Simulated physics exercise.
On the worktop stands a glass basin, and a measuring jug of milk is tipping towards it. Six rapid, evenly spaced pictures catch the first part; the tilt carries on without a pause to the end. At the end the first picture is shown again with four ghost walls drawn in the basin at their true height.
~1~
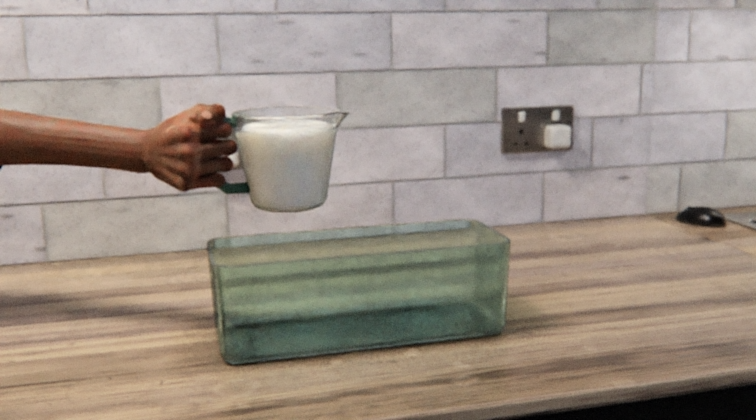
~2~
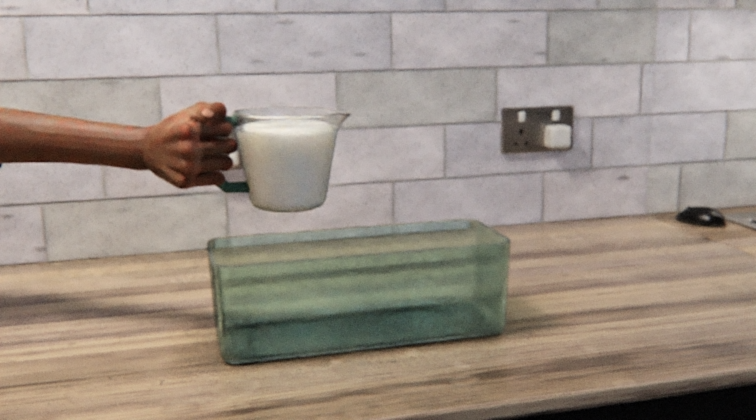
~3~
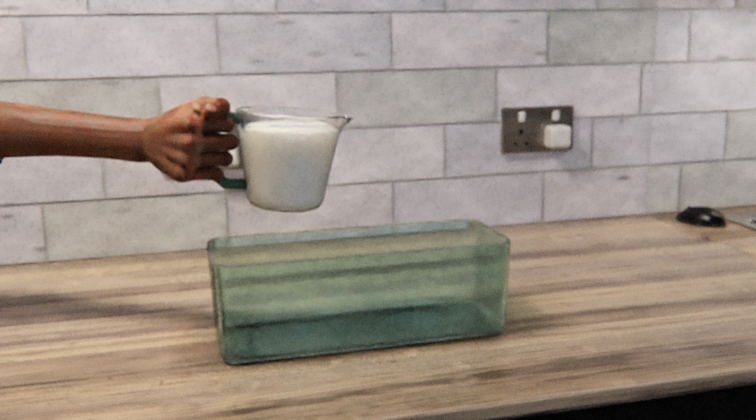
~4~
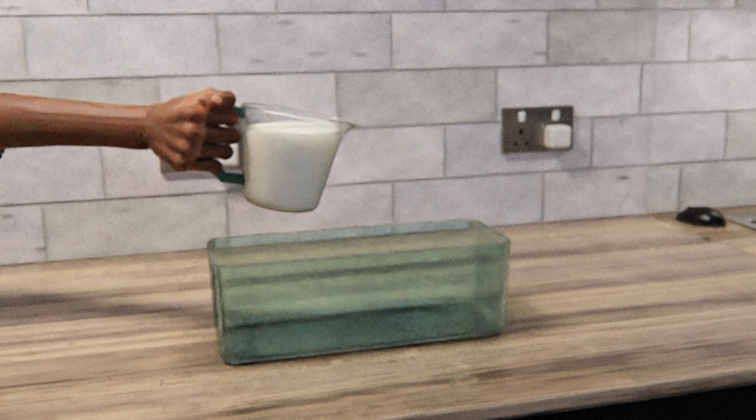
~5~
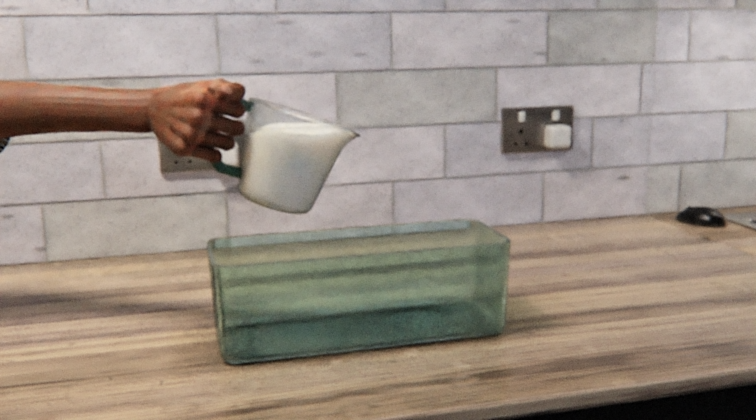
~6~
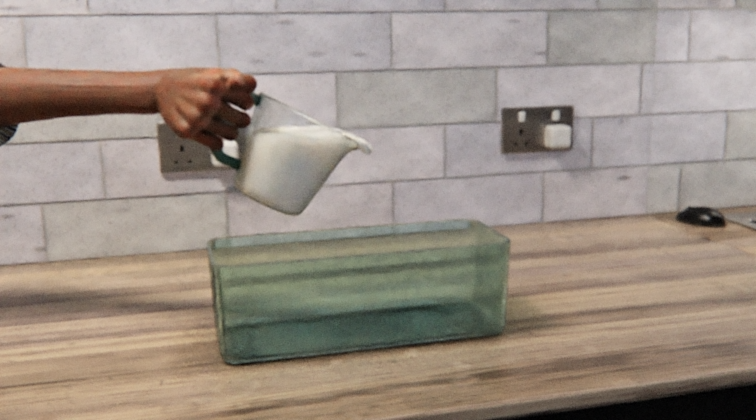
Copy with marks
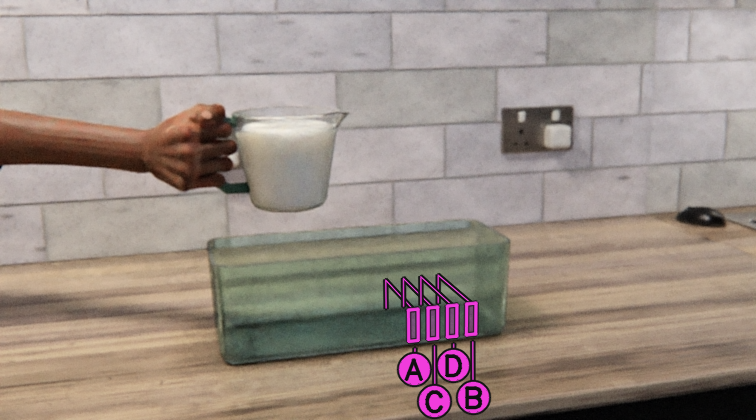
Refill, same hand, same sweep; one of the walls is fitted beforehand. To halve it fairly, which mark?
The answer is place A.
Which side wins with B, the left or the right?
The left side.
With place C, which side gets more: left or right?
The left side.
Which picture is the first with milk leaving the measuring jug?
In picture 6.
On the marked copy, A at (414, 348); B at (472, 341); C at (434, 346); D at (453, 343).
With A, about 49 % ends left of the wall and 51 % right of it.
With B, about 91 % ends left of the wall and 8 % right of it.
With C, about 83 % ends left of the wall and 16 % right of it.
With D, about 94 % ends left of the wall and 5 % right of it.
